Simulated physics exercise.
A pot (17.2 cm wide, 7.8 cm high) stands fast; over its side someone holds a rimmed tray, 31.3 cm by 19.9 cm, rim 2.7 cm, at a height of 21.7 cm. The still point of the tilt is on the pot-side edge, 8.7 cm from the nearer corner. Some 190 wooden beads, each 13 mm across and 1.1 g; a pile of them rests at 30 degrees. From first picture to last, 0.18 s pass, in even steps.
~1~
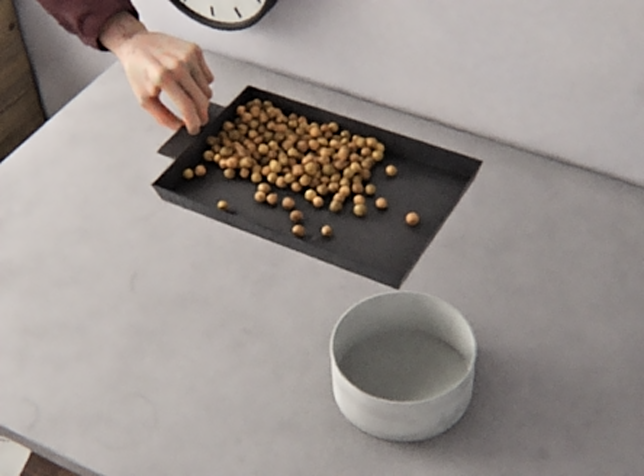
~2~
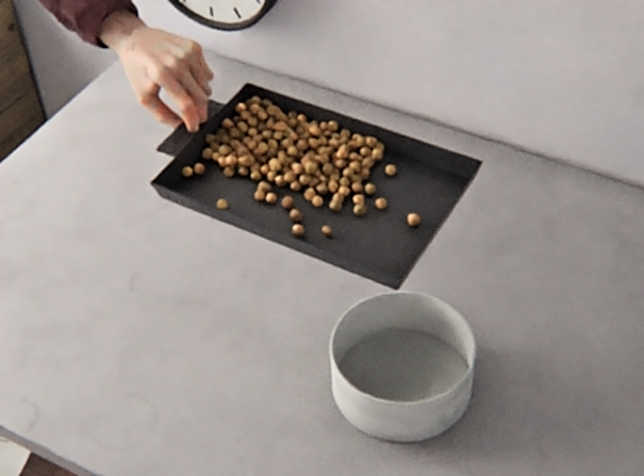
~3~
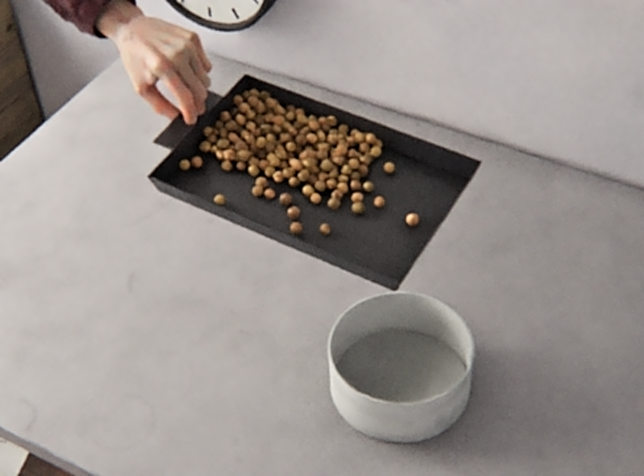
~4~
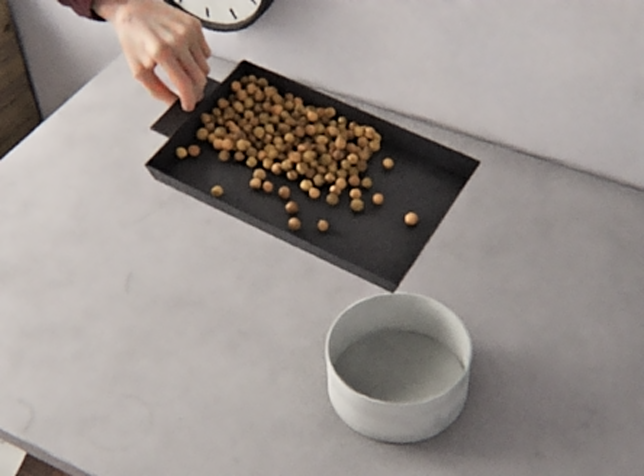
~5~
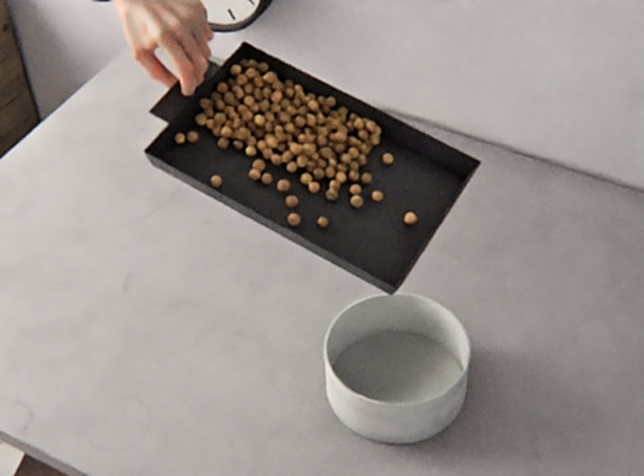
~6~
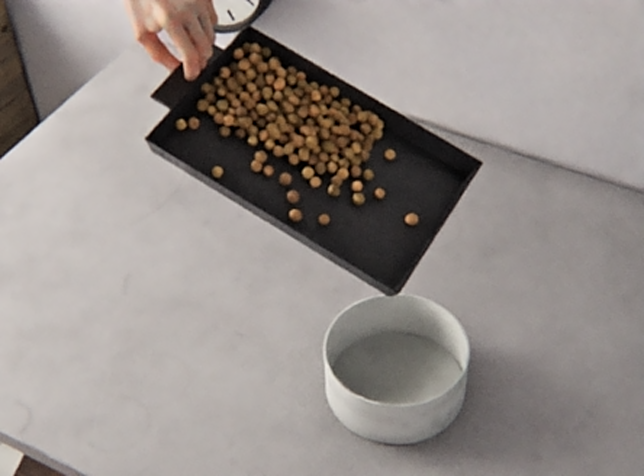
At the start, a hand holds the end of a dark rimmed tray lying level on a grey surface, with a pile of small brown balls on it and a pale pot in front. The hand then lifts that end steadily, slanting the tray toward the pot while the balls stay bunched near the raised end.
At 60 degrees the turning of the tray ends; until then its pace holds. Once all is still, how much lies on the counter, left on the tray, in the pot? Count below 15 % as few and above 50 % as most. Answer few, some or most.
Counter most, tray some, pot few.
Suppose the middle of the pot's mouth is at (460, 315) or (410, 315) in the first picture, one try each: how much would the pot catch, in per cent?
About 5 and 0 per cent.
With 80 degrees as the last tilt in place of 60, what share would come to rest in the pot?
In that case some 20 per cent.
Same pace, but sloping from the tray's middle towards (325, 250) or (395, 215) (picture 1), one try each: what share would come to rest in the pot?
About 25 and 0 per cent.
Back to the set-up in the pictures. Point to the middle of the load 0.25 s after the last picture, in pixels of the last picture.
Around (364, 129).
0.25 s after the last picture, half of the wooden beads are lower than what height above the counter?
About 34 cm.
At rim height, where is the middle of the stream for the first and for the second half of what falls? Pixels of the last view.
First near (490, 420), later near (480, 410).
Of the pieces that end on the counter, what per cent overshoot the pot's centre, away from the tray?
Some 100 per cent.
Then, 0.15 s after the last picture, tilt 42 degrees; the tray holds 100 %, the pot 0 %.
Then, 0.25 s after the last picture, tilt 56 degrees; the tray holds 100 %, the pot 0 %.
Then, 0.48 s after the last picture, tilt 60 degrees; the tray holds 55 %, the pot 0 %.
In the end, counter 60 %, tray 35 %, pot 5 %.
